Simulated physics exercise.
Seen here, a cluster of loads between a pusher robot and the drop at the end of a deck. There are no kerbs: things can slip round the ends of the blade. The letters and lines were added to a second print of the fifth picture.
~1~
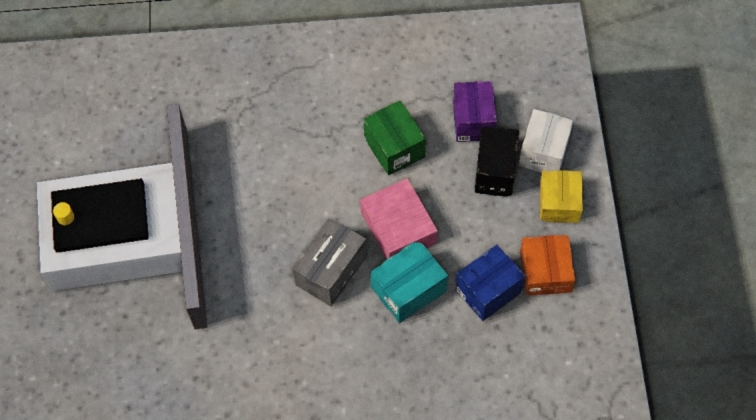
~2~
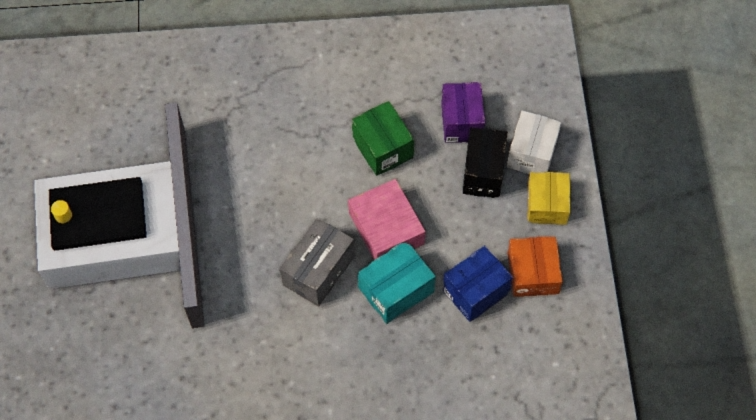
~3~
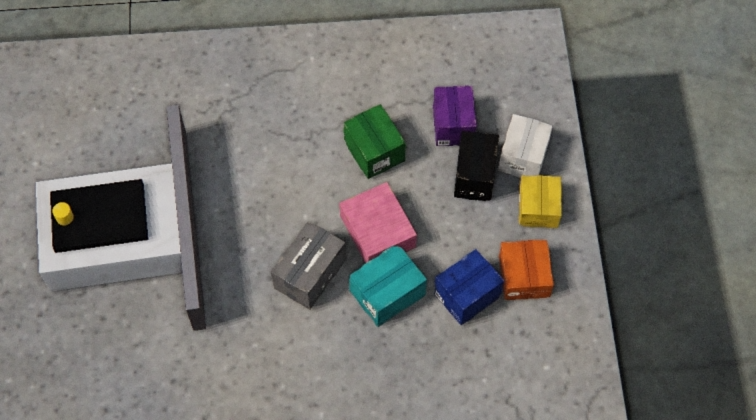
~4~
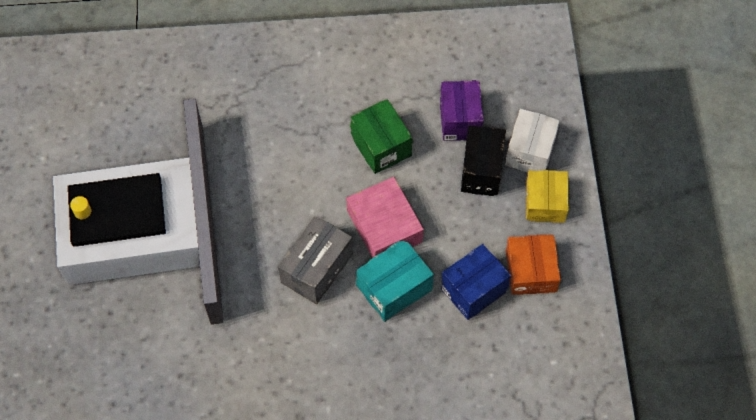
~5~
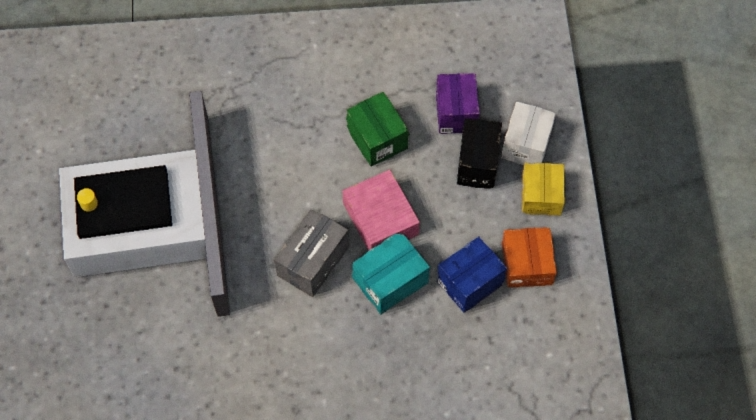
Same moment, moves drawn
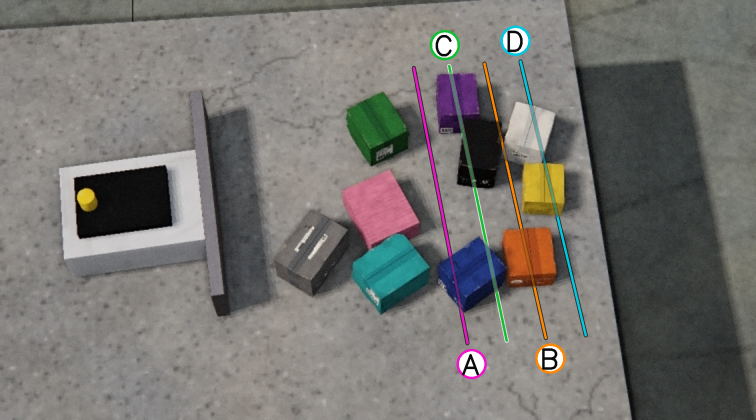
On a grey deck, a pusher robot edges right, nearer a cluster of unmoving coloured boxes.
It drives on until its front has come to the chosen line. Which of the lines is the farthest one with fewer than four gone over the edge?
B.
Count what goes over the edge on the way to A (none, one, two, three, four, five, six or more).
By then, none.
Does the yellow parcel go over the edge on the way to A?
By then, no.
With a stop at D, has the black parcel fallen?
Yes.
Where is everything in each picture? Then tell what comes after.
The first frame shows orange box (547, 265); turquoise parcel (409, 281); pink crate (398, 222).
The second frame shows robot (105, 212); white parcel (534, 145).
The third frame shows robot (106, 214); blue box (469, 288).
The fourth frame shows robot (123, 208); green parcel (381, 136).
The fifth frame shows robot (130, 200); black parcel (479, 154); orange box (529, 258); turquoise parcel (391, 272).
On the copy, A at (439, 198); B at (514, 193); C at (476, 196); D at (551, 191).
On B. First, robot (242, 193); blue box (476, 274); turquoise parcel (417, 286).
Then, robot (354, 185); white parcel (557, 114); orange box (572, 258).
Finally, robot (437, 180); orange box over the edge; blue box over the edge; three fallen.
By contrast, A is within the limit but short; C is within the limit but short; D drops six.
